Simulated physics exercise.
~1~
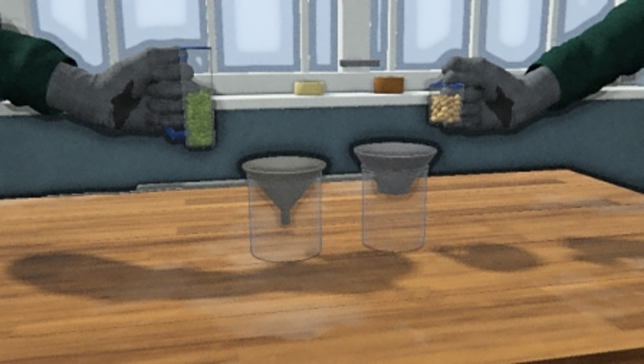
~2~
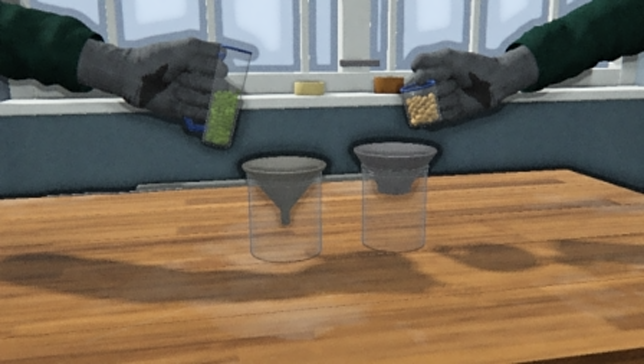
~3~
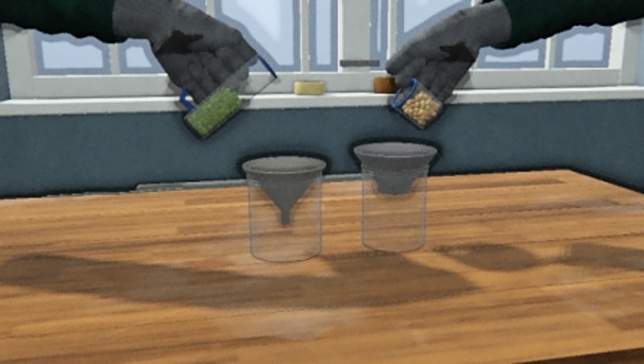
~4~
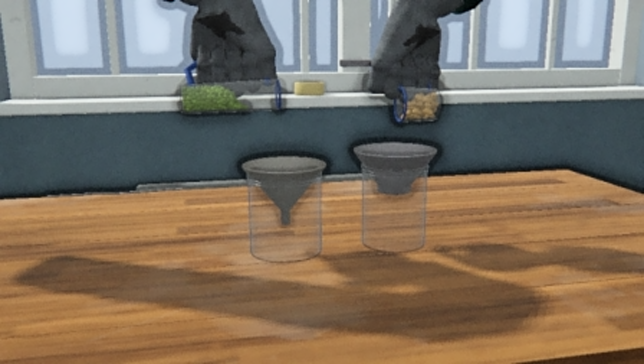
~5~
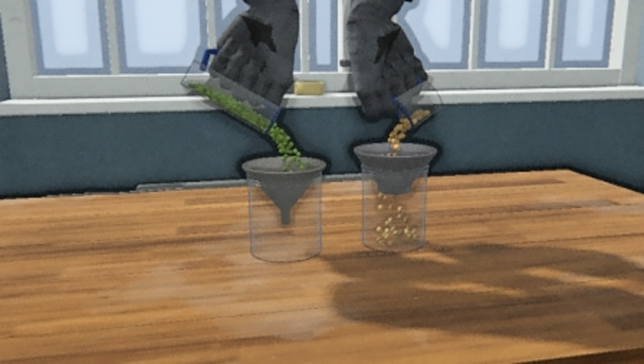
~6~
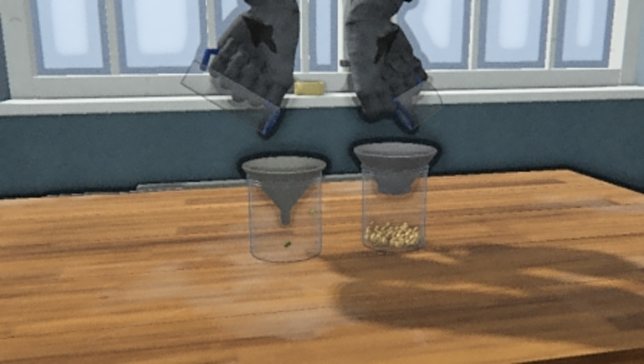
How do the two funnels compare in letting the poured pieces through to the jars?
The left funnel jams, leaving its jar nearly empty, while the right funnel lets all of its tan pieces through into the jar.
